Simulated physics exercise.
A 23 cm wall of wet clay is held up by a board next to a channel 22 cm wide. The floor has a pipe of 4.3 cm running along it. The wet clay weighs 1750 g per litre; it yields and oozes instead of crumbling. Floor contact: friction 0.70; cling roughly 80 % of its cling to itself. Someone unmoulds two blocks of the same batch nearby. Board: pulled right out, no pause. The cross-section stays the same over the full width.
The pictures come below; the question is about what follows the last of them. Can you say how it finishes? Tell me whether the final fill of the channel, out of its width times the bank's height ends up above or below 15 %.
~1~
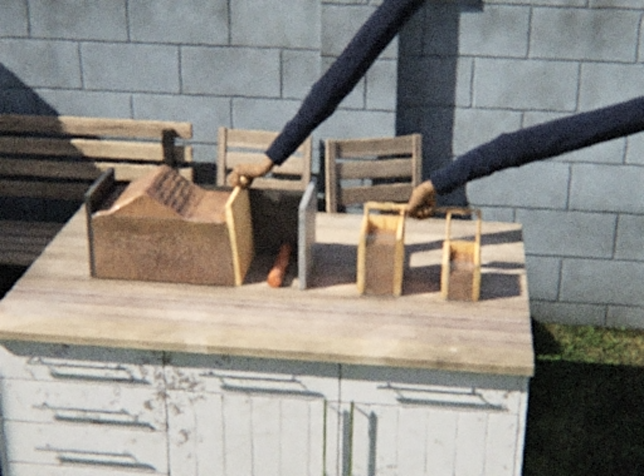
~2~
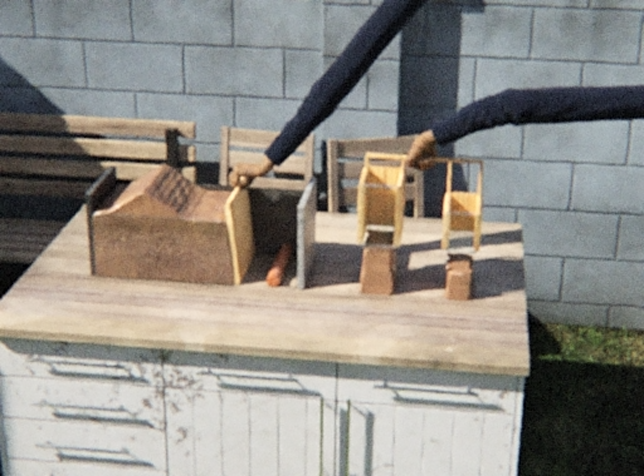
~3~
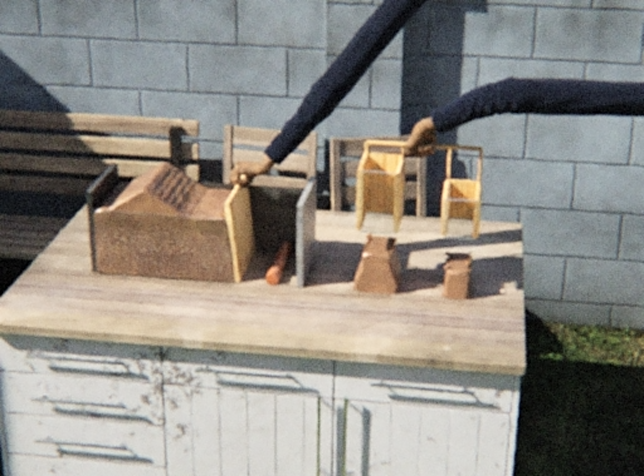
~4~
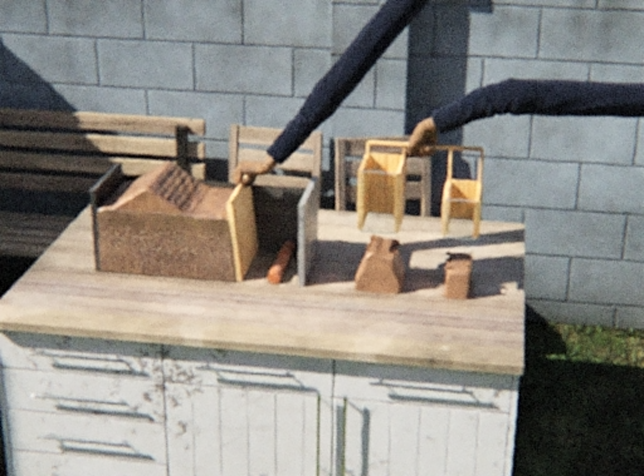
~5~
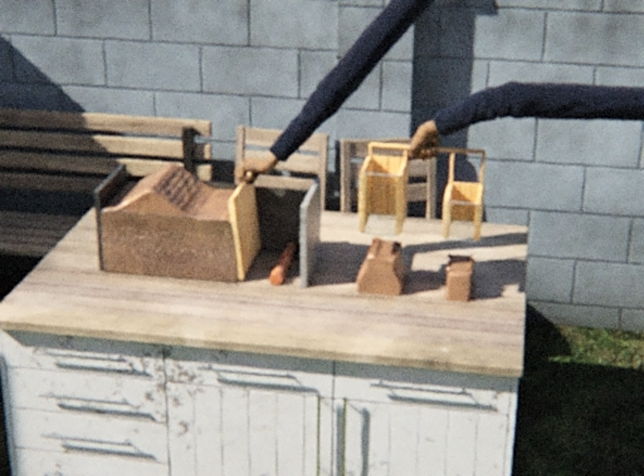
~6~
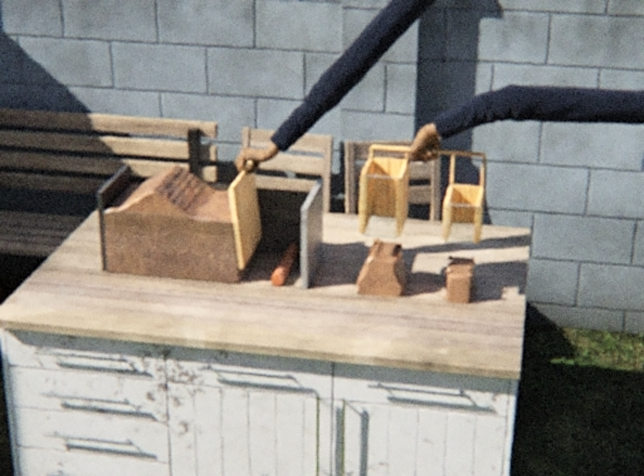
I would say above.
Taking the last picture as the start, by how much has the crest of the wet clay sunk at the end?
Measured change: About 6.0 cm.
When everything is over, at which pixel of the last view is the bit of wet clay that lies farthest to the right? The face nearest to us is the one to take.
Around (270, 282).
Then, 0.29 s after the last picture, the face still stands, with nothing on top of the pipe; the channel is 0 % full.
Then, 0.63 s after the last picture, the fallen stuff reaches 4 % of the way across, with nothing on top of the pipe; the channel is 2 % full.
Then, 0.98 s after the last picture, the fallen stuff reaches 38 % of the way across, with nothing on top of the pipe; the channel is 20 % full.
Then, 1.32 s after the last picture, the fallen stuff reaches 49 % of the way across, with nothing on top of the pipe; the channel is 27 % full.
Then, 1.55 s after the last picture, at the end, the fallen stuff reaches 49 % of the way across, with nothing on top of the pipe; the channel is 27 % full.
